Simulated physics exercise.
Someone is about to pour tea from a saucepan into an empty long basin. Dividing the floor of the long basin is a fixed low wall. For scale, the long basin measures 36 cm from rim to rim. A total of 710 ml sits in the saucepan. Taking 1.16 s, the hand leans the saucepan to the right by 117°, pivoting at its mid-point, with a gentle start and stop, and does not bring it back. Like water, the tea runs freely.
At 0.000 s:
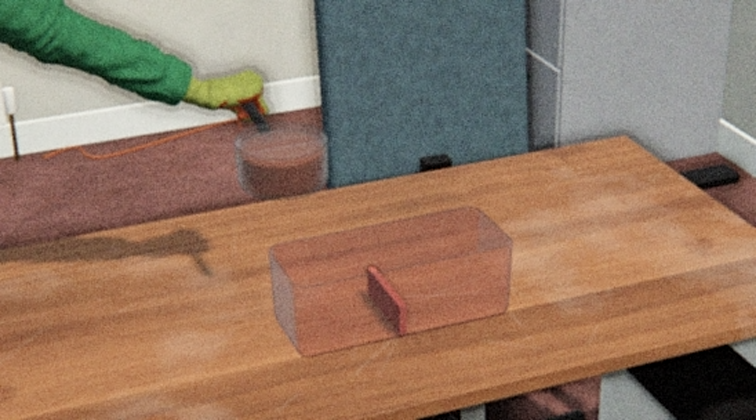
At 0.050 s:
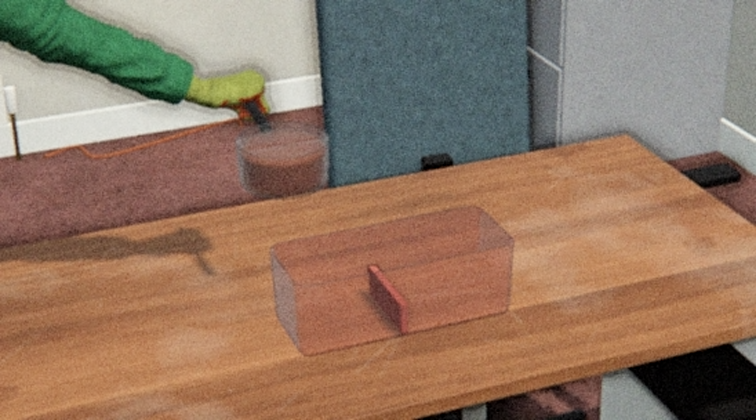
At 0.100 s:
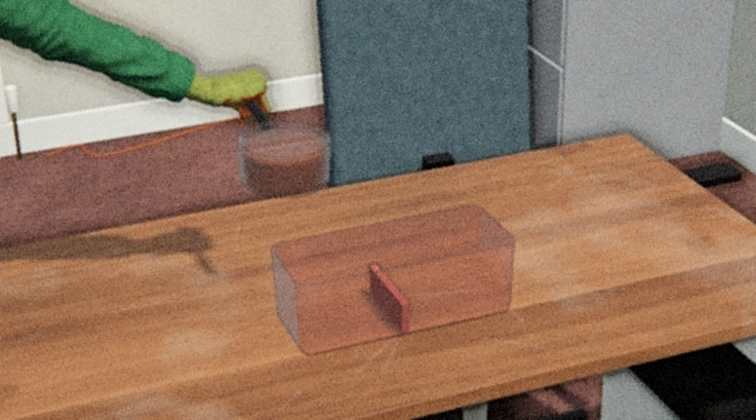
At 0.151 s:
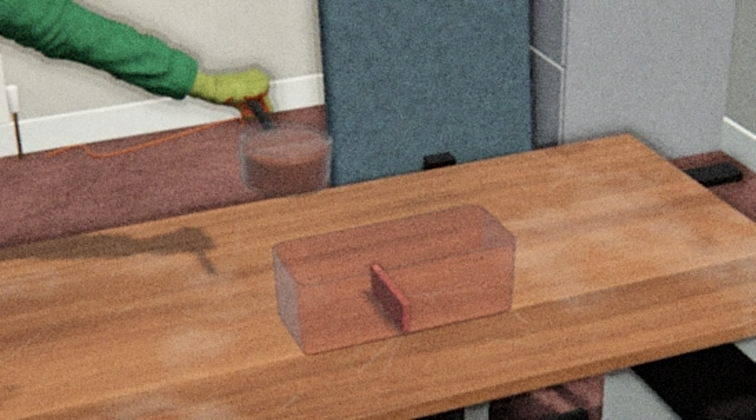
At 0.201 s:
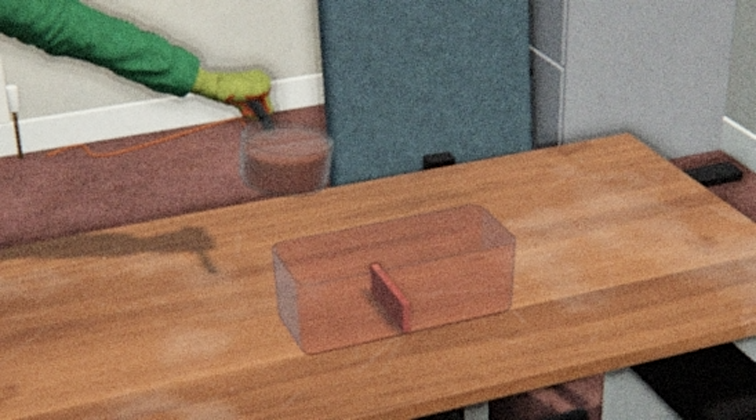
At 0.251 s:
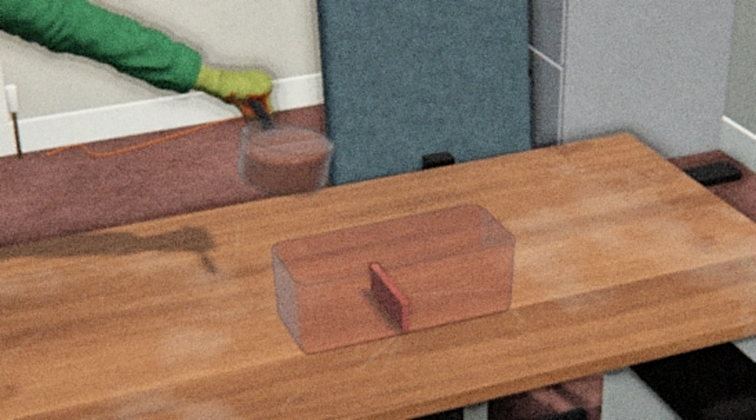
Above a wooden table, a gloved hand slightly tilts a clear saucepan to the right.
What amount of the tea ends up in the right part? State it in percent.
30 %.
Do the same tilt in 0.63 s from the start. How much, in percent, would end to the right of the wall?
In that case, some 15 percent.
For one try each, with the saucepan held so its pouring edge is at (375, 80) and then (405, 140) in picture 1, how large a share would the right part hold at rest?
Result: 95 per cent, then 95 per cent.
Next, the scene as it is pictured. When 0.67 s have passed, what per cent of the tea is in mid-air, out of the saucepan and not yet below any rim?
Near 40 per cent of it all.
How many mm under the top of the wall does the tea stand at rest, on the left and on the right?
Left 30 mm, right 42 mm.
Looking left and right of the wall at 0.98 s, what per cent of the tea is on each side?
Around 58 percent on the left and 30 on the right.
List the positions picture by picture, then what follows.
In the first frame, it leans 0°; its right rim is at (324, 134); the tea meets the walls at (238, 153) and (322, 139); the long basin's rim runs from (281, 268) to (496, 226); the wall's top is at (387, 287).
In the second frame, it leans 1°; its right rim is at (326, 134); the tea meets the walls at (239, 152) and (323, 138).
In the third frame, it leans 2°; its right rim is at (327, 134); the tea meets the walls at (241, 151) and (324, 138).
In the fourth frame, it leans 5°; its right rim is at (329, 136); the tea meets the walls at (242, 151) and (326, 138).
In the fifth frame, it leans 8°; its right rim is at (330, 138); the tea meets the walls at (243, 150) and (327, 137).
In the sixth frame, it leans 13°; its right rim is at (330, 141); the tea meets the walls at (243, 151) and (328, 137).
Then, 0.67 s in, the tilt is 73° and 43 per cent is still to pour, 13 is left of the wall and 4 right of it.
Then, 0.98 s in, the tilt is 110° and 4 per cent is still to pour, 57 is left of the wall and 29 right of it.
Then, 1.31 s in, the tilt is 117° and 0 per cent is still to pour, 69 is left of the wall and 30 right of it.
Then, 1.66 s in, the tilt is 117° and 0 per cent is still to pour, 69 is left of the wall and 30 right of it.
Finally, 69 per cent lies left of the wall, 30 right of it and 1 outside.
